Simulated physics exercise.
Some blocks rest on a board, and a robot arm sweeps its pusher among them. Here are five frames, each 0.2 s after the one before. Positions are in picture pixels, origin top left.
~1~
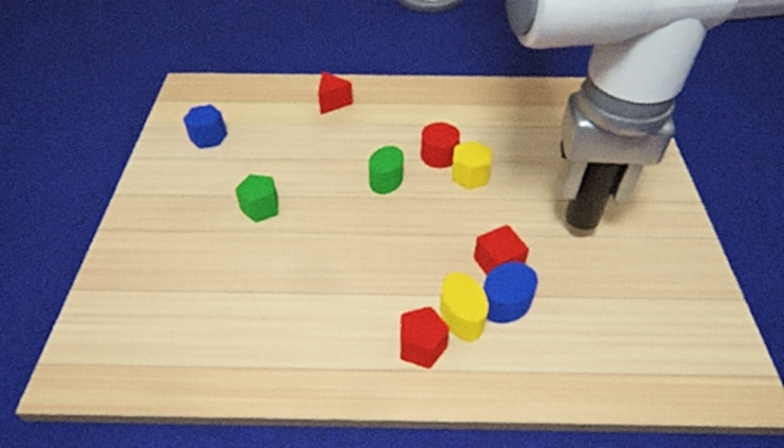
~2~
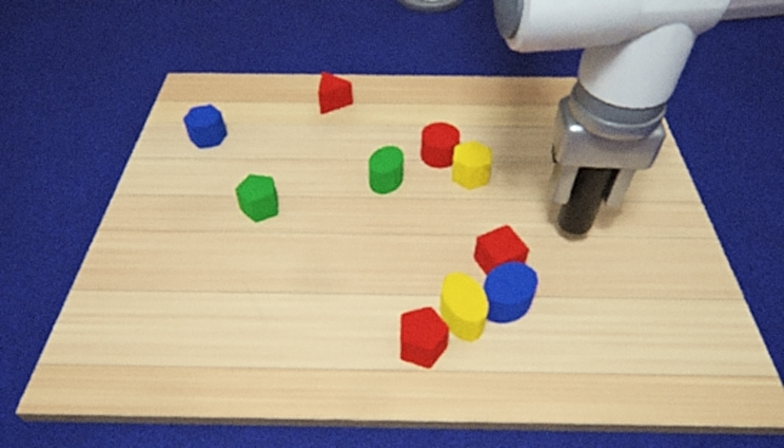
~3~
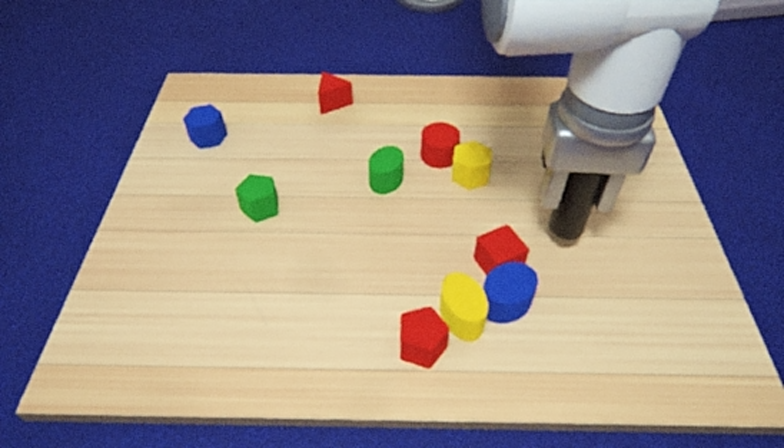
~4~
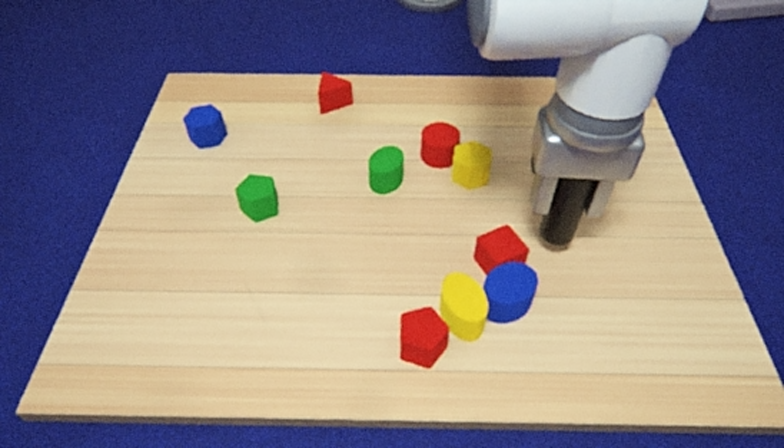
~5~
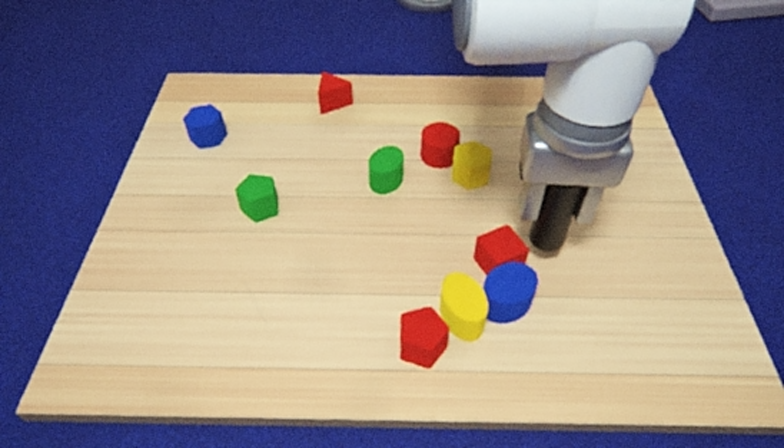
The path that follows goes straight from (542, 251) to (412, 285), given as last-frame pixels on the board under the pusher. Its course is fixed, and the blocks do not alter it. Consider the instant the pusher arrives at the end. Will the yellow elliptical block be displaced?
No.
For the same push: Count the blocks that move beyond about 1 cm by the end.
One block moves more than 1 cm.
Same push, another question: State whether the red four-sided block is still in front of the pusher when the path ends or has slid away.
Before the pusher.
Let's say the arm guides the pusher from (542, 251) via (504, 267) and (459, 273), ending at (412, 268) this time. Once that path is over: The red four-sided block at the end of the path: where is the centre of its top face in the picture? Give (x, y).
Most likely (376, 256).
On the path given first. One third of the way, pusher at (502, 249); red four-sided block at (469, 250).
Two thirds of the way, pusher at (458, 260); red four-sided block at (422, 260).
At the end, pusher at (413, 272); yellow elliptical block still; red four-sided block at (375, 271), turned 15° clockwise.
